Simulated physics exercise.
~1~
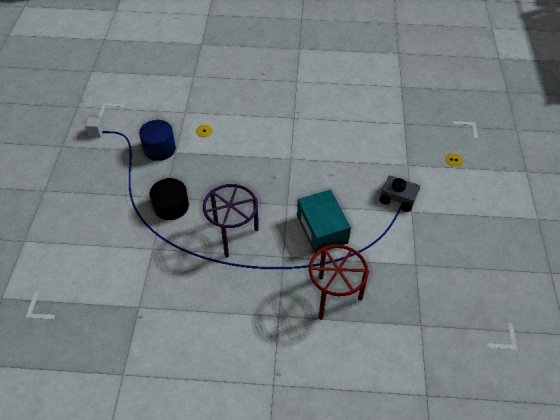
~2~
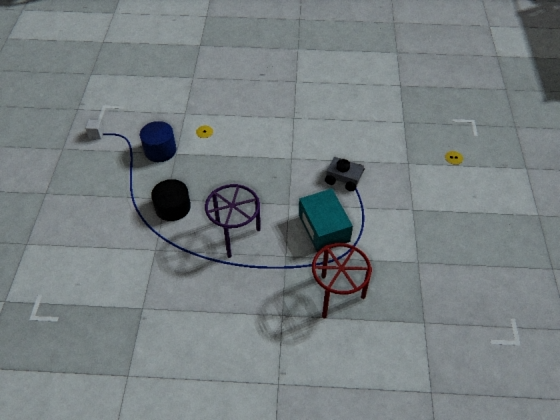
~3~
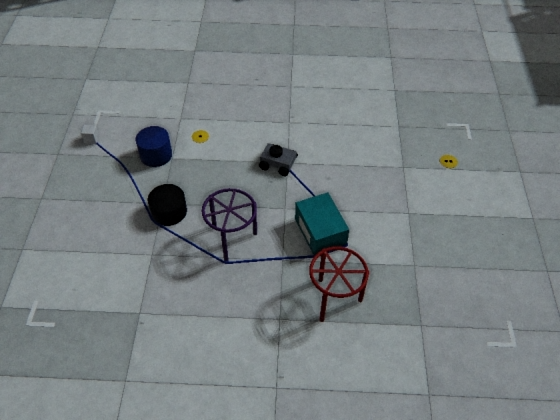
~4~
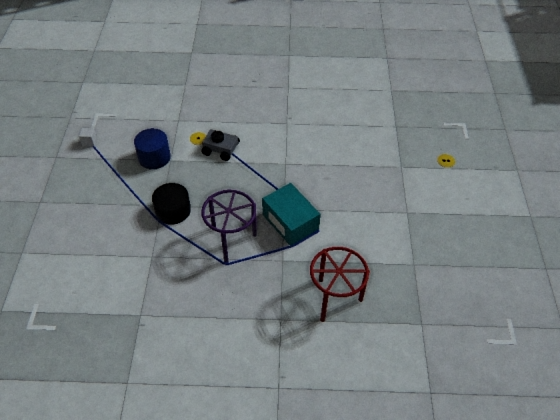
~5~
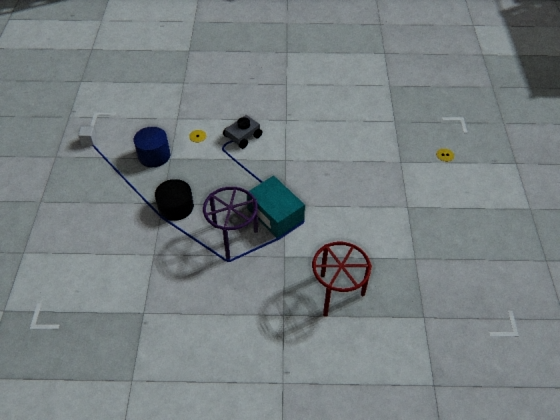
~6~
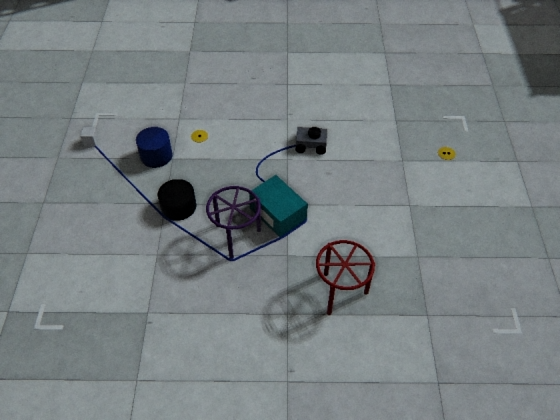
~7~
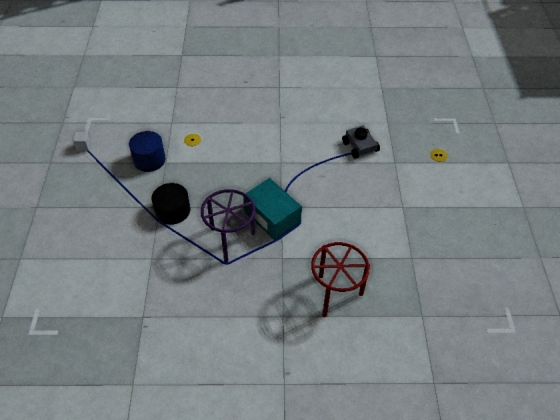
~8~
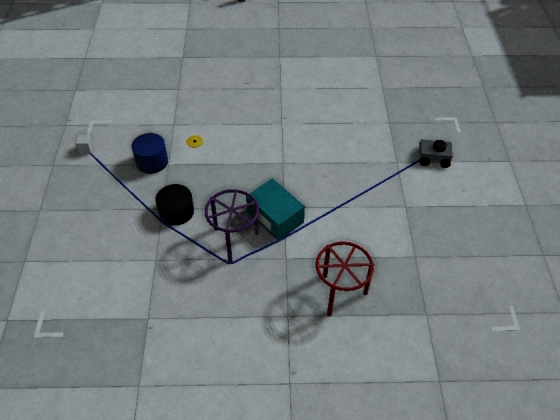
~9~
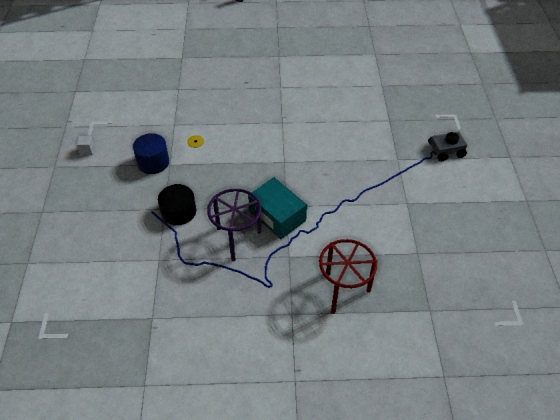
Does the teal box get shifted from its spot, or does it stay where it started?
The teal box gets shifted. The tightening lead drags it left, and it ends up close beside the purple stool.
